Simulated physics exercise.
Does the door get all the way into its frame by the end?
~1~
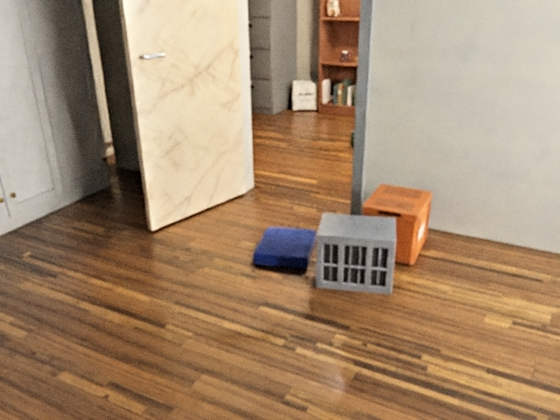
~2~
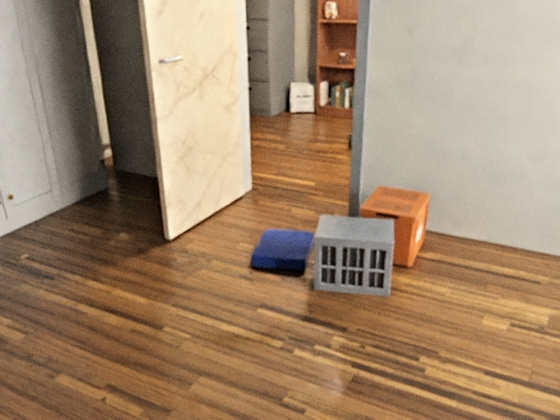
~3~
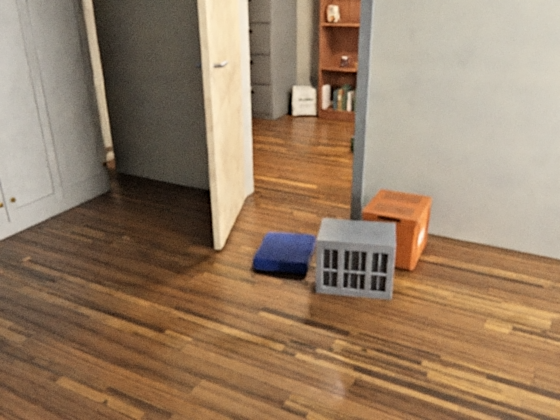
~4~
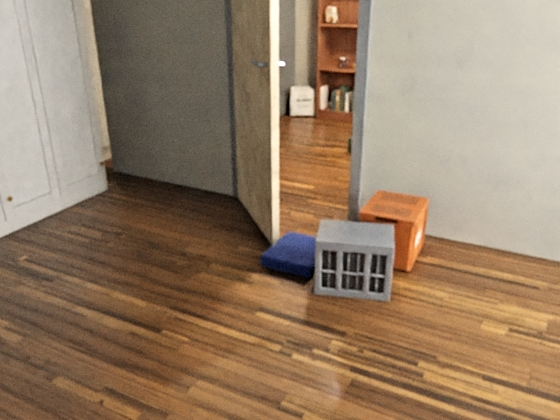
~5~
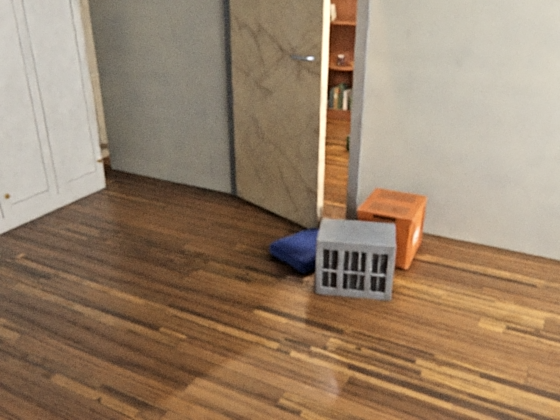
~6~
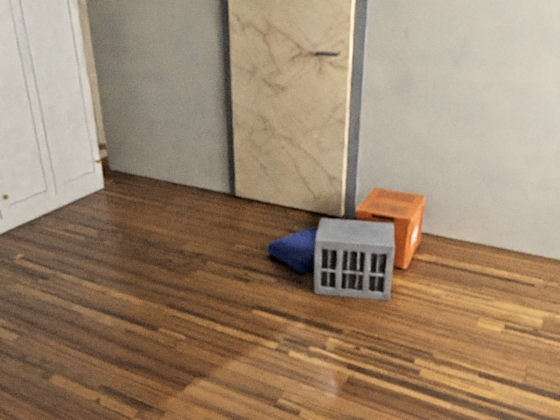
Yes, the door swung fully into its frame and ended up shut, with the blue cushion nudged a little to the right.
